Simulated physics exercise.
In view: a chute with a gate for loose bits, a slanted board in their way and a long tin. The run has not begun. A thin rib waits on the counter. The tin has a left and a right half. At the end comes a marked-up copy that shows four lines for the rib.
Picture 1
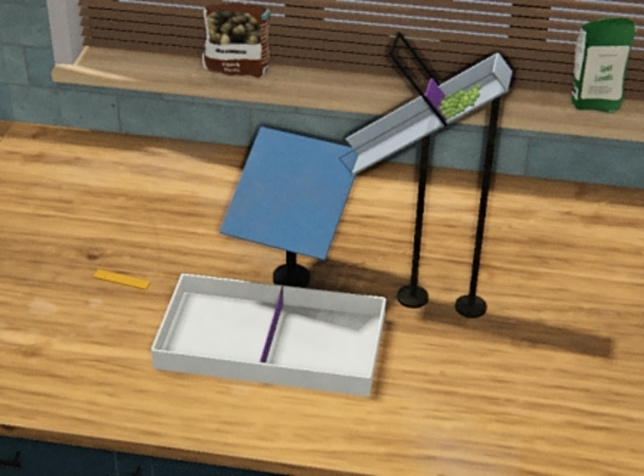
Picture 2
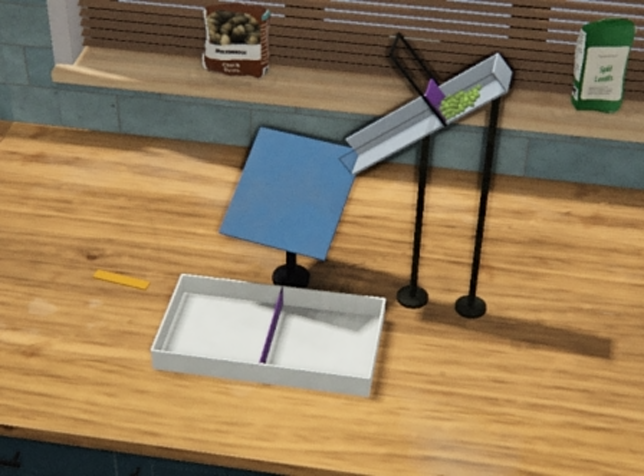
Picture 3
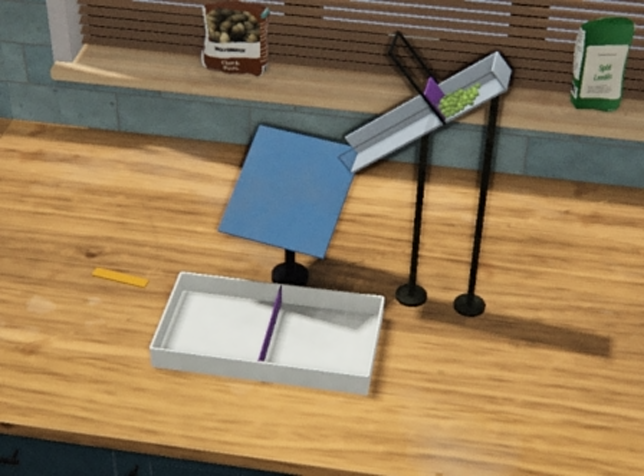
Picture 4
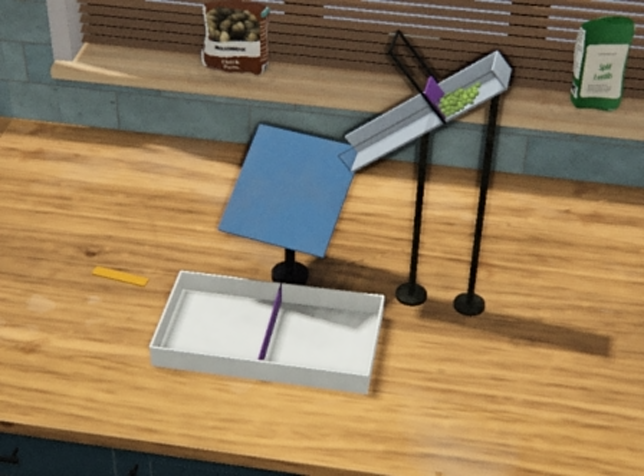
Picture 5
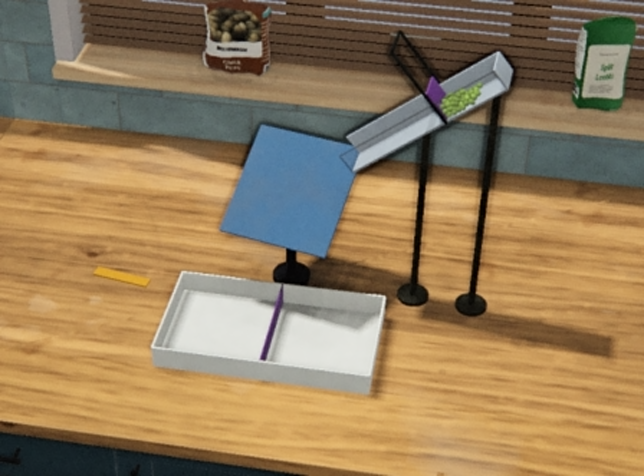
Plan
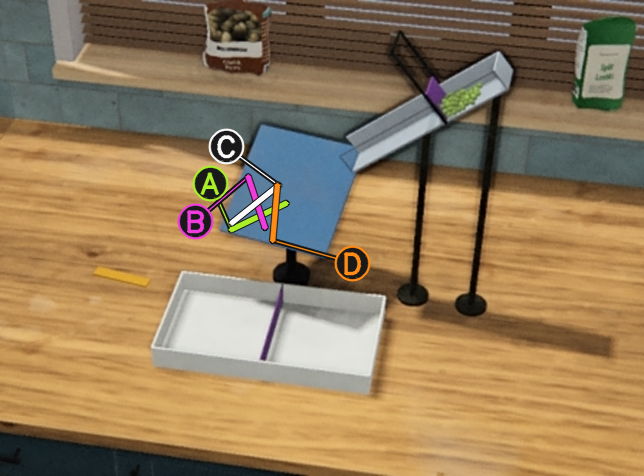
At first, green peas sit behind a purple gate in a sloping chute, above a tilted blue board and a long white tin split by a purple wall. Nothing visibly changes after that: the peas stay bunched behind the shut gate, and the yellow strip lies still on the wooden counter.
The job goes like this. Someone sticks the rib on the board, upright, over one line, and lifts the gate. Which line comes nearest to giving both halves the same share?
Line D.
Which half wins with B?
More lands on the left.
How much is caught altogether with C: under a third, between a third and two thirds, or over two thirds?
It is over two thirds.
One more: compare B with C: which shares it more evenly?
B.
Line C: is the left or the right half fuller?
Left.
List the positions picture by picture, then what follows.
The first picture shows load behind the gate at (457, 102), dried peas; lip of the chute at (356, 165), sloping fairly steeply.
The second picture shows middle of the board at (291, 192), tilted fairly steeply; middle of its low edge at (271, 246); of its high edge at (312, 139).
The third picture shows front corners of the tin at (150, 348) and (368, 376); front end of its middle wall at (258, 362); gate still shut at (430, 90).
The fourth picture shows middle of the load at (456, 100); lip at (355, 163).
The fifth picture shows middle of the load at (458, 100); lip at (357, 163).
On the marked copy, line A from (286, 203) to (231, 229); line B from (248, 176) to (265, 227); line C from (278, 185) to (231, 222); line D from (277, 185) to (272, 240).
With A, of what is caught, nearly all in the left half, a small part in the right.
With B, of what is caught, most in the left half, about a quarter in the right.
With C, of what is caught, nearly all in the left half, a stray few in the right.
With D, of what is caught, about half in the left half, about half in the right.
